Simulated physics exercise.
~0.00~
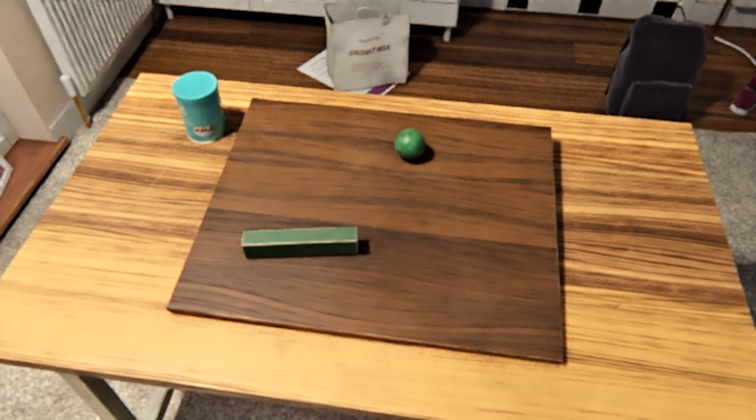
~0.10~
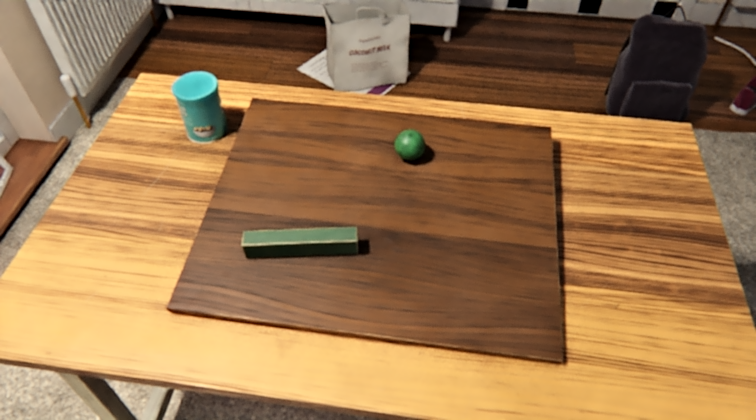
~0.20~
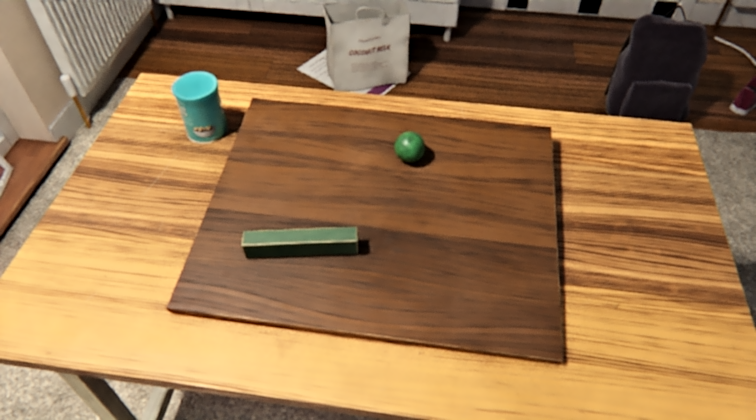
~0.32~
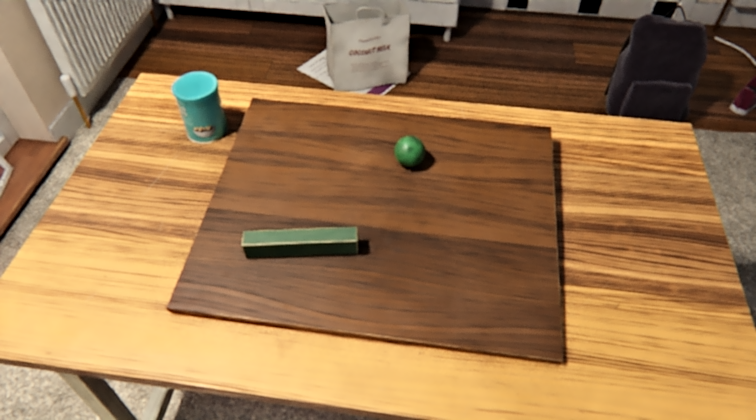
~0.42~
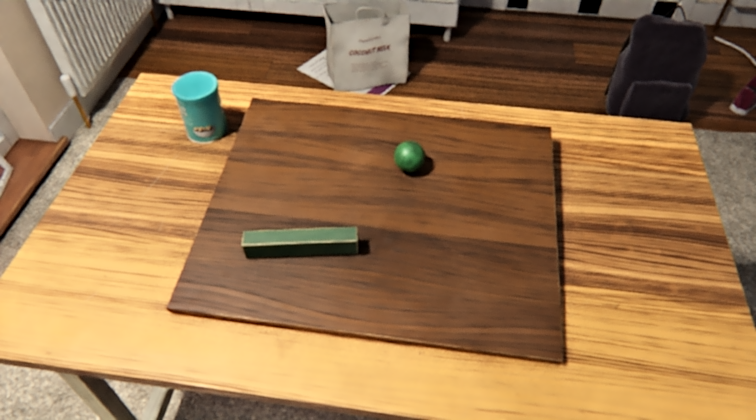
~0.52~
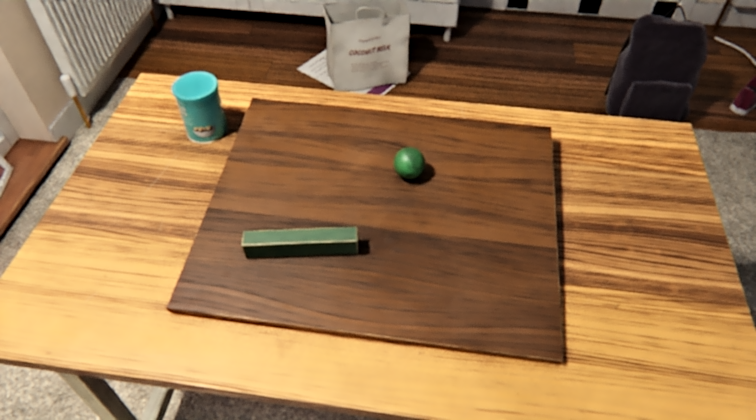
A dark wooden board lies on a table as a green ball rolls slightly towards the camera.
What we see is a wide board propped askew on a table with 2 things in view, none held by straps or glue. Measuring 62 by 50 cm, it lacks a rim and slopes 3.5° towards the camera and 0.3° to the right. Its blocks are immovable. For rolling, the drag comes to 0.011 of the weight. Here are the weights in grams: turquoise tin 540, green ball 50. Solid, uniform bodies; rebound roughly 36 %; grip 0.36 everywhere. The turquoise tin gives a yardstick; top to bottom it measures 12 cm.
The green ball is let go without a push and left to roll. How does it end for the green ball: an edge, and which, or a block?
Answer: Front border.
After 1.22 s, 12 cm of board to the near edge; green ball near (406, 262).
After 1.62 s, it has gone over the near edge; green ball near (401, 384).
By the end (1.9 s), it has gone over the near edge; turquoise tin in place, give or take 8 cm.
